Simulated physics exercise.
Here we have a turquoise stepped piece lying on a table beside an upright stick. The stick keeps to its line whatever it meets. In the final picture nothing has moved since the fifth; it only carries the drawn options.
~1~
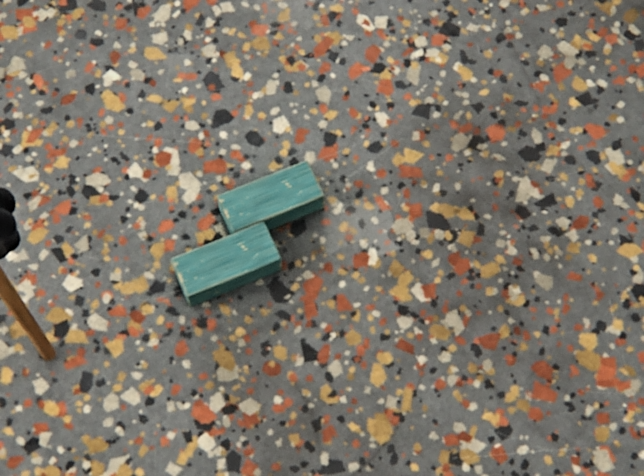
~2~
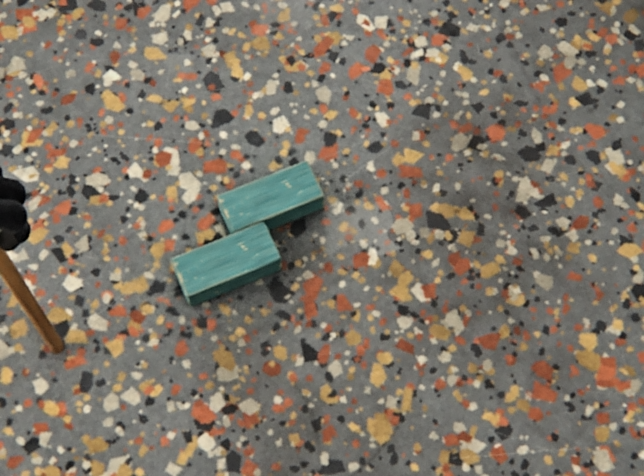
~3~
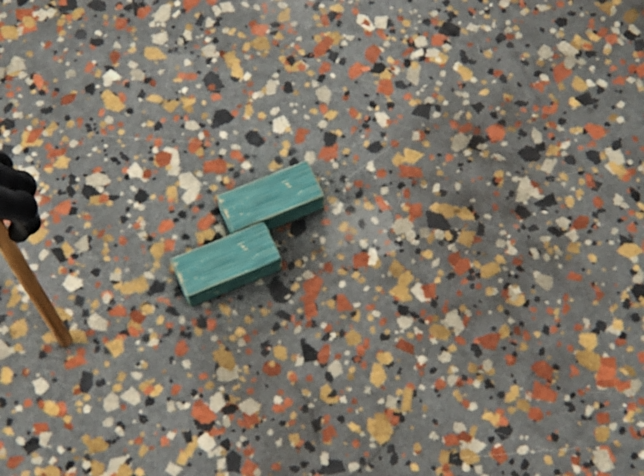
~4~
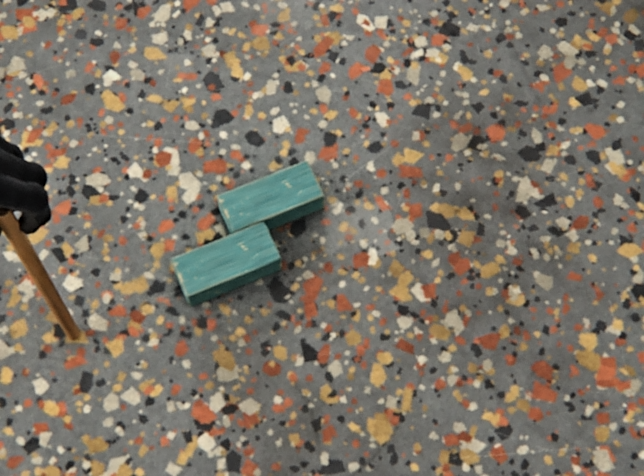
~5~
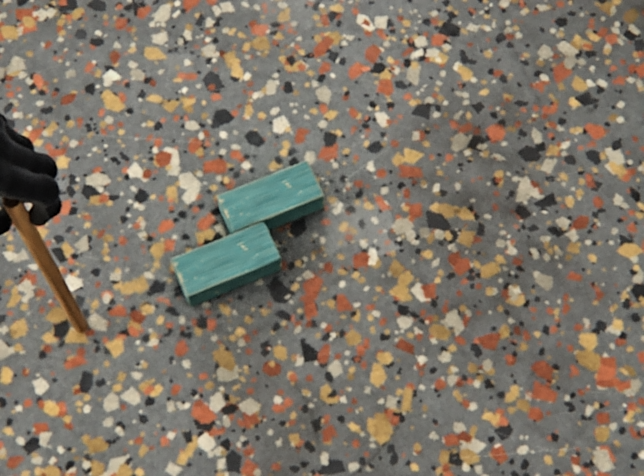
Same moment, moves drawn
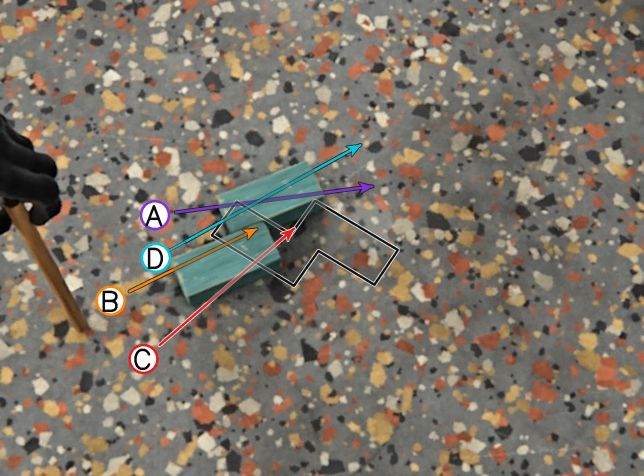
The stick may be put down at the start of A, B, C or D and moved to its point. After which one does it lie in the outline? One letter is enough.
With A it matches the outline.
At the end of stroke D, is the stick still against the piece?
At the end, no.
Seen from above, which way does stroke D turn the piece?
Clockwise.
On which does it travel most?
B.
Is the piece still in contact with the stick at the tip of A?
No.
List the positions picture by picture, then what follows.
In the first frame, turquoise stepped piece (271, 195).
In the second frame, turquoise stepped piece (271, 195).
In the third frame, turquoise stepped piece (271, 195).
In the fourth frame, turquoise stepped piece (271, 195).
In the fifth frame, turquoise stepped piece (271, 195).
On the copy, A from (176, 212) to (372, 186); B from (129, 291) to (257, 229); C from (159, 345) to (294, 229); D from (185, 242) to (361, 145).
On A. First, foot of the stick (247, 204), piece (303, 209).
Then, foot of the stick (318, 194), piece (344, 231).
Finally, foot of the stick (372, 187), piece (344, 231); it fills the outline.
By contrast, B leaves the piece out of the outline, at (364, 159); C leaves the piece out of the outline, at (272, 155); D leaves the piece out of the outline, at (349, 204).
